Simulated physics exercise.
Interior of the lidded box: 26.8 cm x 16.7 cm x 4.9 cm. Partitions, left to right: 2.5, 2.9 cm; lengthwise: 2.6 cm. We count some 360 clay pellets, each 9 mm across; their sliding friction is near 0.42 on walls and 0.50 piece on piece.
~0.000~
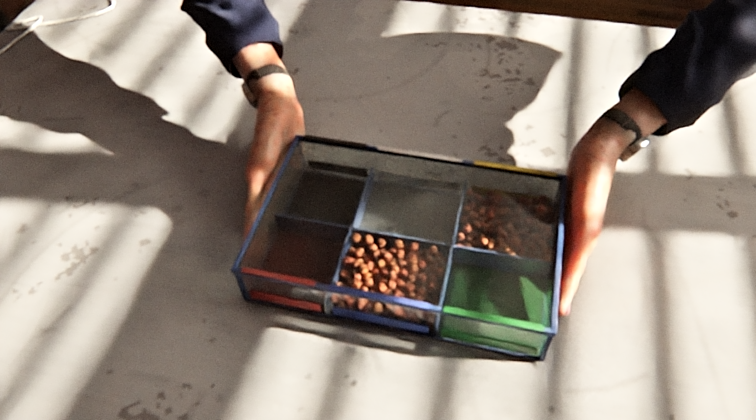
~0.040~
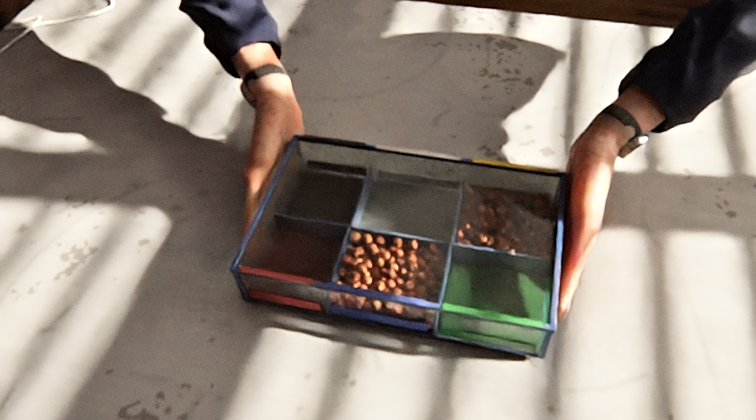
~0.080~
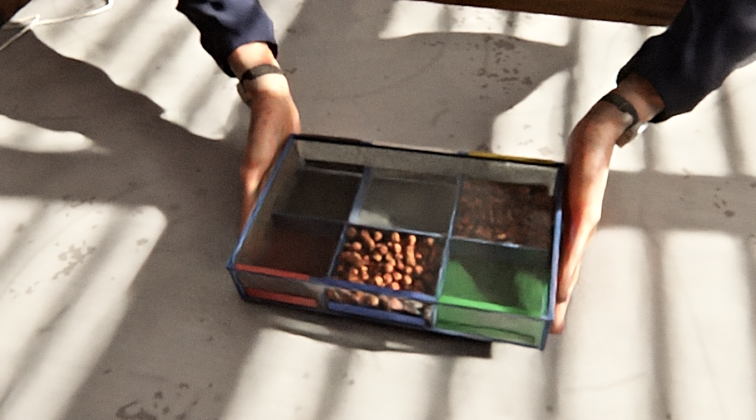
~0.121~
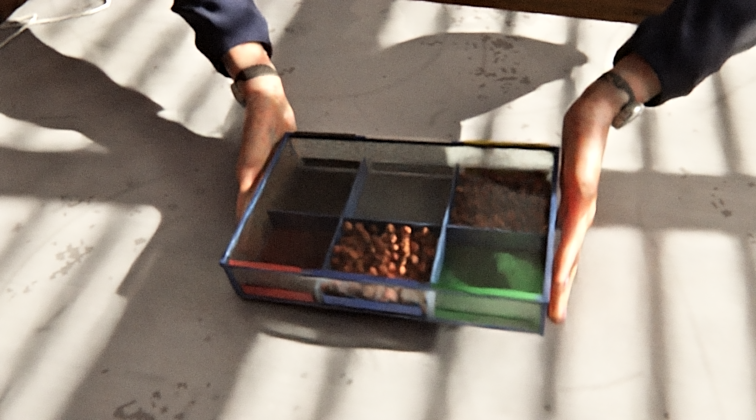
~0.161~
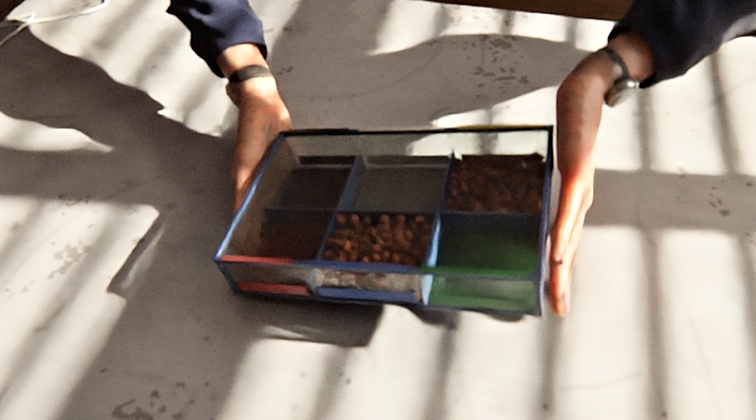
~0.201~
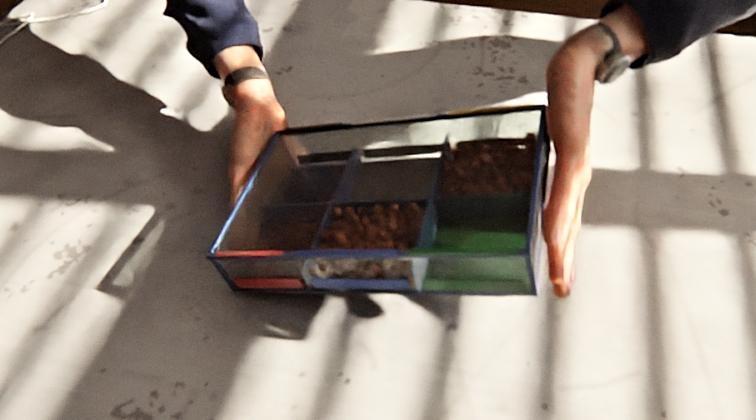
On a sunlit pale surface, two hands tilting a clear six-compartment box of brown pellets, its right side rising higher.
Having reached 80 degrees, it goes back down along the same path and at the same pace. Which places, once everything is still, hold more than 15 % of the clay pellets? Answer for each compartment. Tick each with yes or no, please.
Red - yes; blue - yes; green - no; yellow - yes; white - no; black - yes.
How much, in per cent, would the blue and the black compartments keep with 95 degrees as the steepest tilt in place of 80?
Blue: 10; black: 35 (per cent).
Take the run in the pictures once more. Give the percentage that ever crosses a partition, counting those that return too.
Estimate: Some 55 per cent.
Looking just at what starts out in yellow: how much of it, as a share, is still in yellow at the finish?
I'd estimate about 60 %.
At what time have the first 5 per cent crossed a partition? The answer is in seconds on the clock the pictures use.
Near 0.70 s.
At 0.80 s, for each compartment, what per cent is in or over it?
In per cent: Red 10; blue 40; green 0; yellow 35; white 10; black 5.
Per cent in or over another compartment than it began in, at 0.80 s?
Value: Close to 25 %.
After 0.80 s, tilt 79 degrees; red 10 %, blue 40 %, yellow 35 %, white 10 %, black 5 %.
After 1.20 s, tilt 34 degrees; red 25 %, blue 20 %, yellow 25 %, white 10 %, black 20 %.
Then, at 1.68 s, tilt 0 degrees; red 25 %, blue 20 %, yellow 25 %, white 10 %, black 20 %.
At rest (2.2 s), red 25 %, blue 20 %, green 0 %, yellow 25 %, white 10 %, black 20 %.
